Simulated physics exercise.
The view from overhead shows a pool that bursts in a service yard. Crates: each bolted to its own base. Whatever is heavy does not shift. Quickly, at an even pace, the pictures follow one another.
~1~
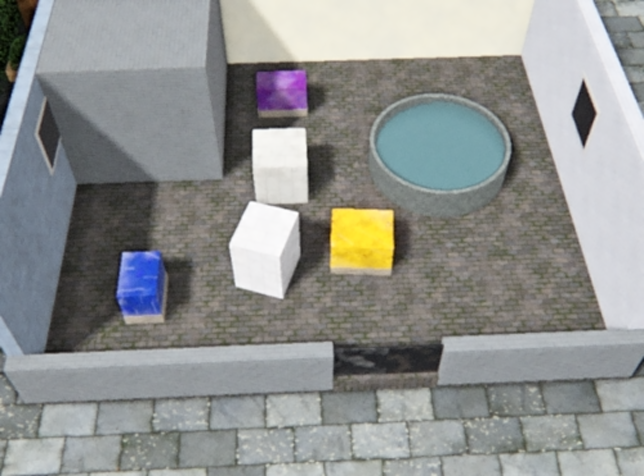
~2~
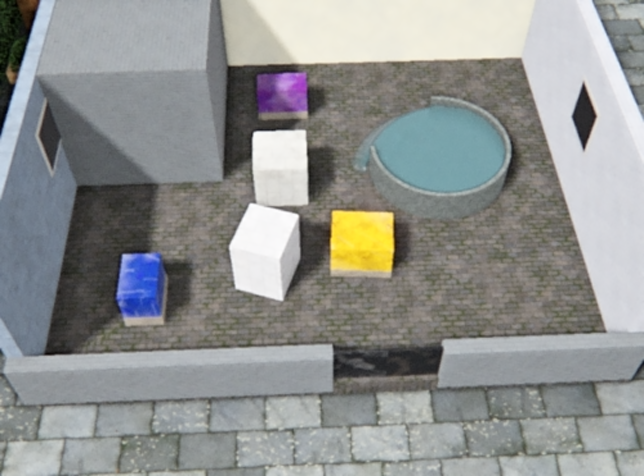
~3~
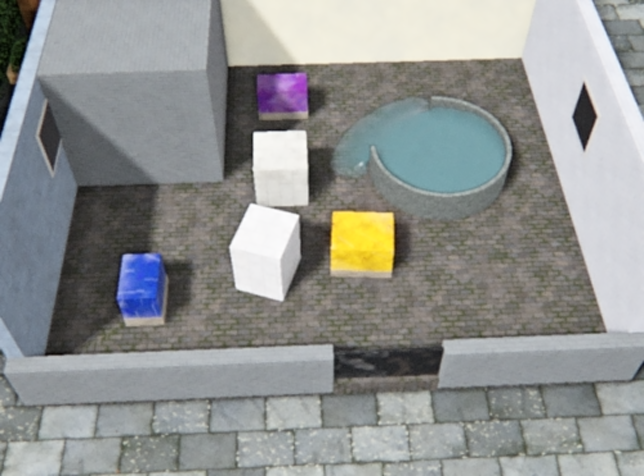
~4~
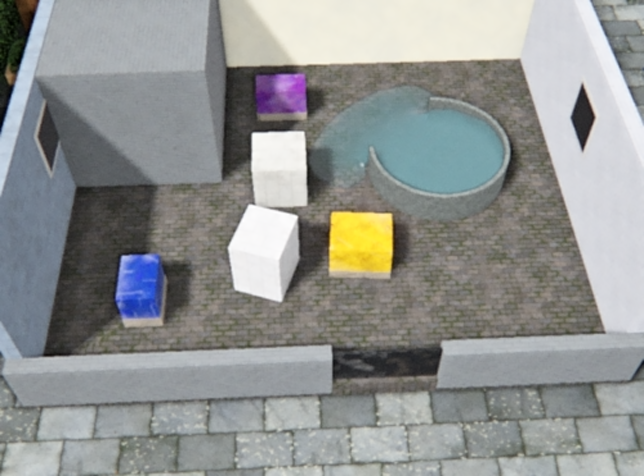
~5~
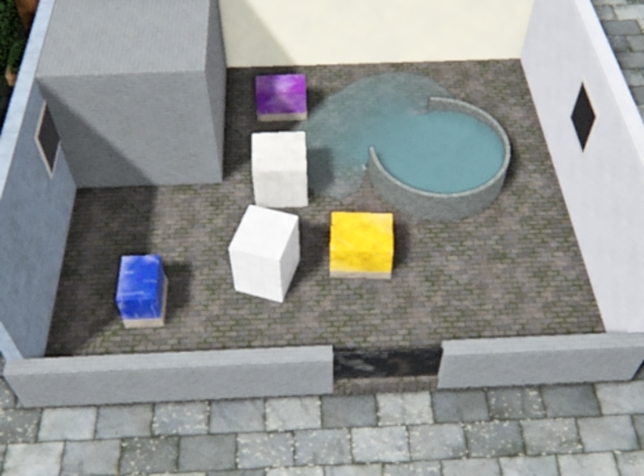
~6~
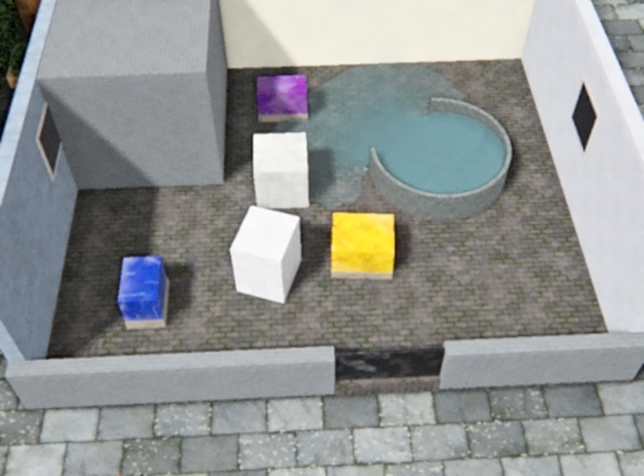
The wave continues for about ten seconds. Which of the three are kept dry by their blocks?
The yellow crate remains dry; the purple crate ends up wet; the blue crate remains dry.
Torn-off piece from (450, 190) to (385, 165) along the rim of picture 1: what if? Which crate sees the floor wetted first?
First in line is the crate marked yellow.
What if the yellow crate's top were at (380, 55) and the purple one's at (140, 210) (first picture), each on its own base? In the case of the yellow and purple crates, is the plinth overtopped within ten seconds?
Result: Yellow one is overtopped; purple one avoids the flood.
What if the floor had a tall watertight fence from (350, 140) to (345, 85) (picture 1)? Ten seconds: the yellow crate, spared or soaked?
Yellow: Left dry.
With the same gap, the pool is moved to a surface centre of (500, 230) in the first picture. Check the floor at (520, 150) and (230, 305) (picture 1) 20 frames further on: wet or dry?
Untouched, then untouched.
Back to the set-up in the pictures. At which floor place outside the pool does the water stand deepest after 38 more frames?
Somewhere close to (230, 133).
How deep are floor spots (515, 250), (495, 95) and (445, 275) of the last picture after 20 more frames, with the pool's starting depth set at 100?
The three come to near 0, 4 and 0 per cent respectively.
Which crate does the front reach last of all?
The blue crate comes last.
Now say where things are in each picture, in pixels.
The pool at (440, 144) is whole and still, in the first frame.
Water pours out on the pool's far side and has run to a hidden place, in the second frame.
The front is at (336, 166), out from the gap on the pool's far side, in the third frame.
The front is at (418, 90), out from the gap on the pool's far side, in the fourth frame.
Water pours out on the pool's far side and has run to (407, 75), in the fifth frame.
The front is at (403, 64), out from the gap on the pool's far side, in the sixth frame.
A moment on, water covers 20 % of the floor; the yellow crate not reached, the purple crate water round its plinth, the blue crate not reached.
Next, water covers 25 % of the floor; the yellow crate water round its plinth, the purple crate water round its plinth, the blue crate not reached.
Then, water covers 35 % of the floor; the yellow crate water round its plinth, the purple crate water round its plinth, the blue crate not reached.
Later, water covers 60 % of the floor; the yellow crate water round its plinth, the purple crate water round its plinth, the blue crate water round its plinth.
In the end, water covers 90 % of the floor; the yellow crate stayed above the water, the purple crate was topped, the blue crate stayed above the water.
